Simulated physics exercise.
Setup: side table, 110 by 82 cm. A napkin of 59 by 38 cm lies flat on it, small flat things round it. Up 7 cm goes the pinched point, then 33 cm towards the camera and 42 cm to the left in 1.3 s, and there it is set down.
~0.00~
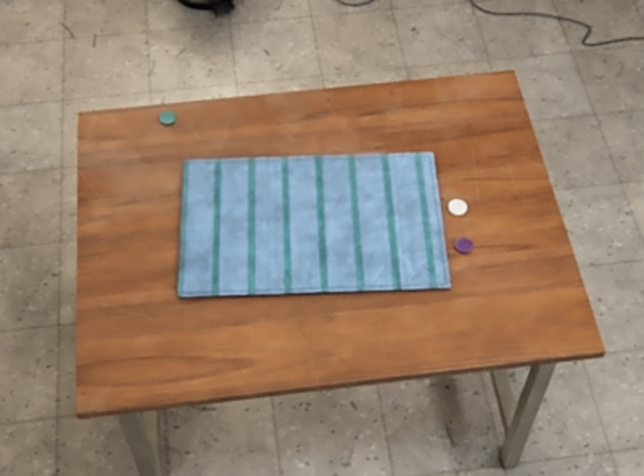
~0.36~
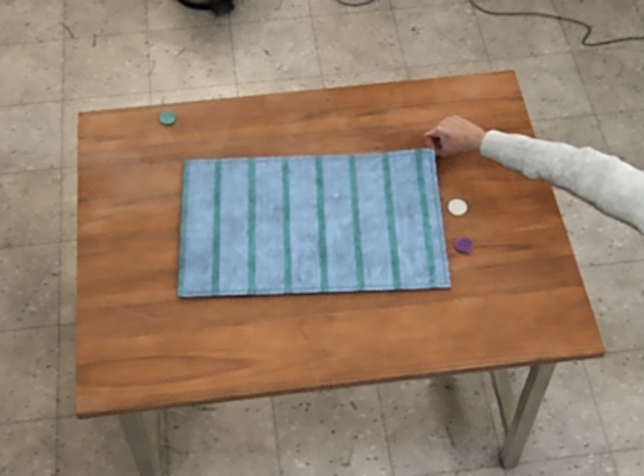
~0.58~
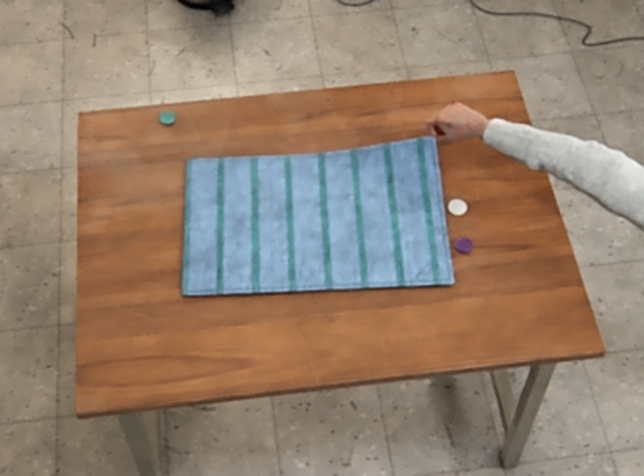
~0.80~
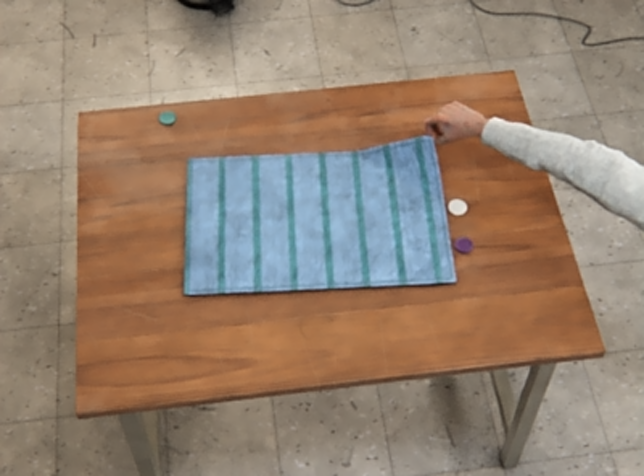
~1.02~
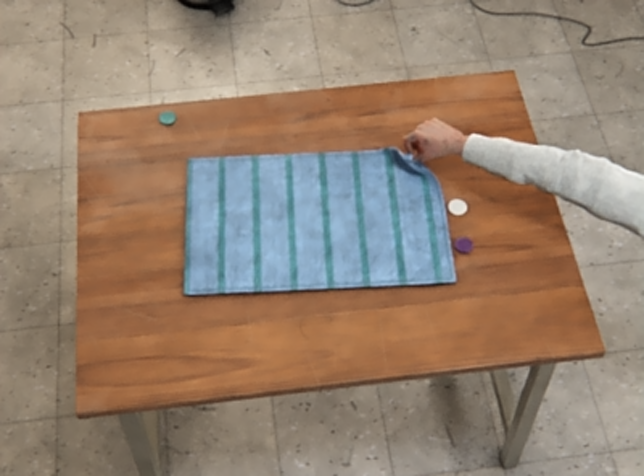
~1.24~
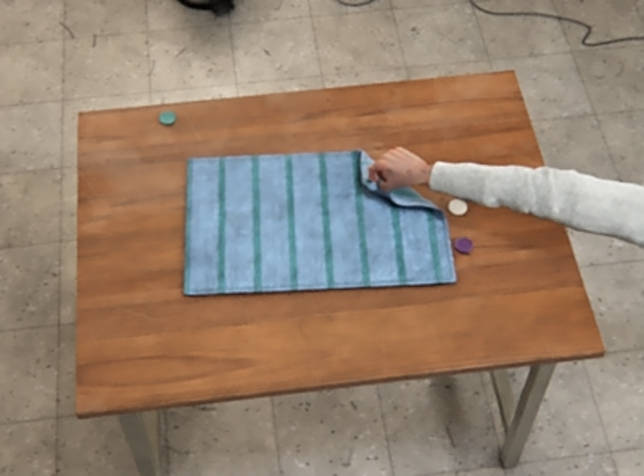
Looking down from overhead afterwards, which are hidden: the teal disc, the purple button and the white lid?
The teal disc stays uncovered, the purple button remains in the open, the white lid remains in the open.
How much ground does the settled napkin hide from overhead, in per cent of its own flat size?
At rest it covers about 70 % of its flat area.
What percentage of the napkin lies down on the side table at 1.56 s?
Roughly 75 percent.
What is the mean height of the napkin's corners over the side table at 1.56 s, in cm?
I'd guess the corners are around 2 cm high then.
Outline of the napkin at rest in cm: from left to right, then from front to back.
Footprint at rest: Width approx. 52 cm, depth approx. 48 cm.
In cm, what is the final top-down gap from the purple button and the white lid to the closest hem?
About 15 cm, 23 cm.
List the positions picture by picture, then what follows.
Teal disc (167, 117); purple button (464, 245); white lid (458, 207); napkin corners (178, 298) (185, 161) (433, 154) (450, 288); highest point 0 cm, lowest 0 cm, in the first picture.
Napkin corners (178, 297) (185, 161); grip (433, 149); highest point 2 cm, lowest 0 cm, in the second picture.
Napkin corners (183, 296) (187, 160); grip (435, 137); highest point 6 cm, lowest 0 cm, in the third picture.
Napkin corners (185, 295) (188, 160); grip (433, 136); highest point 7 cm, lowest 0 cm, in the fourth picture.
Napkin corners (185, 295) (188, 160); grip (412, 154); highest point 7 cm, lowest 0 cm, in the fifth picture.
Napkin corners (185, 295) (188, 160) (456, 283); grip (377, 183); highest point 7 cm, lowest 0 cm, in the sixth picture.
After 1.6 s, 75 % of it is down, spanning 59 by 42 cm, above no small thing.
After 1.9 s, 65 % of it is down, spanning 53 by 47 cm, above no small thing.
After 2.2 s, 70 % of it is down, spanning 52 by 48 cm, above no small thing.
After 2.5 s, 70 % of it is down, spanning 52 by 48 cm, above no small thing.
After 3.5 s, 70 % of it is down, spanning 52 by 48 cm, above no small thing.
